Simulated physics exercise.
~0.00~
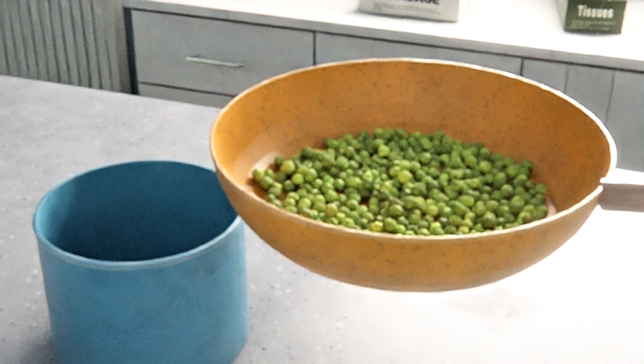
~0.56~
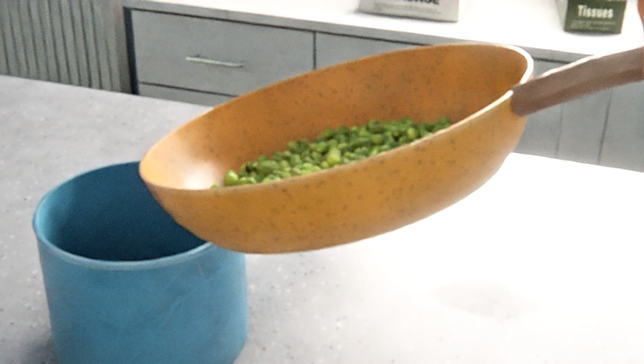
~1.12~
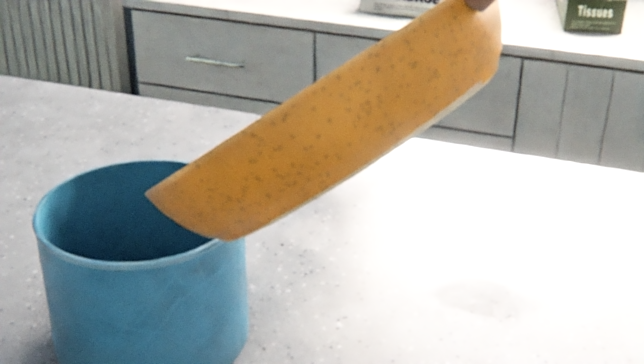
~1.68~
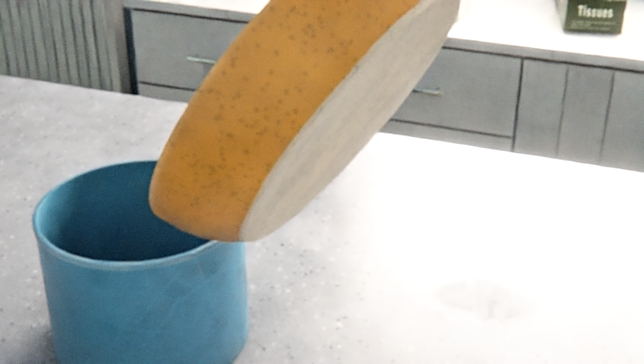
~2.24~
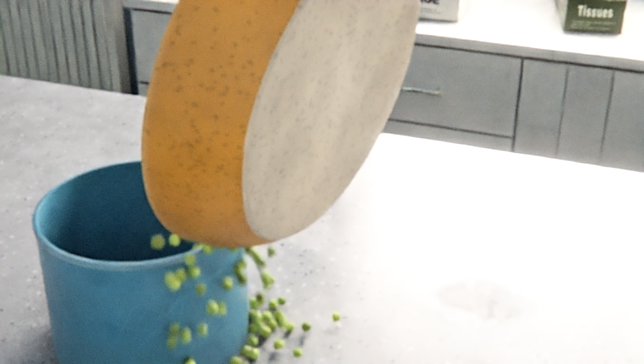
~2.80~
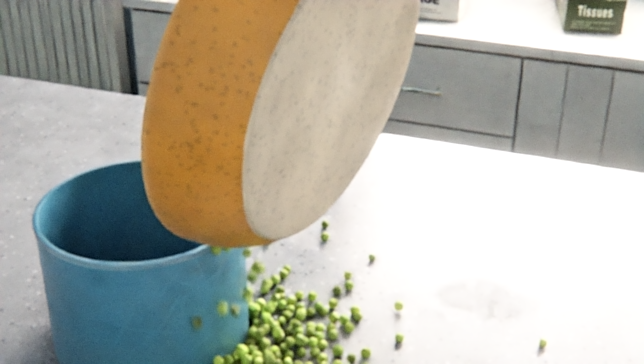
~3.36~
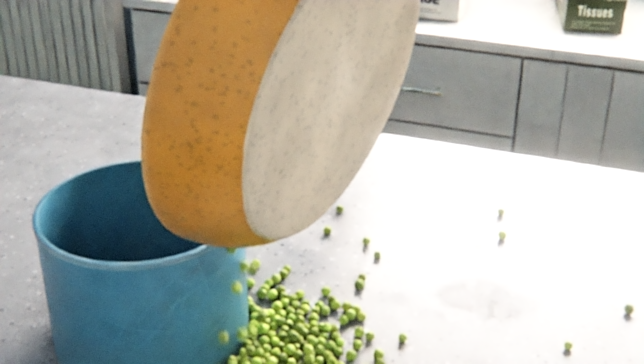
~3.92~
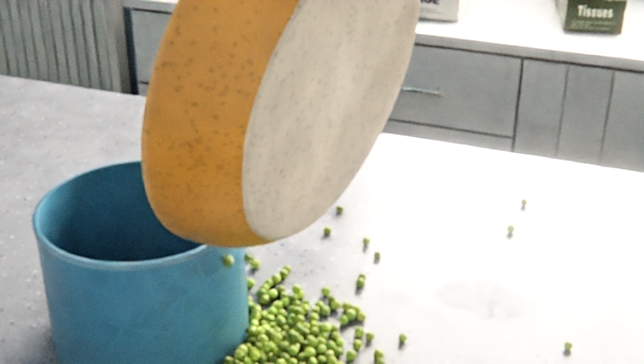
On a kitchen counter, an orange pan tips toward a blue pot, spilling green peas beside it.
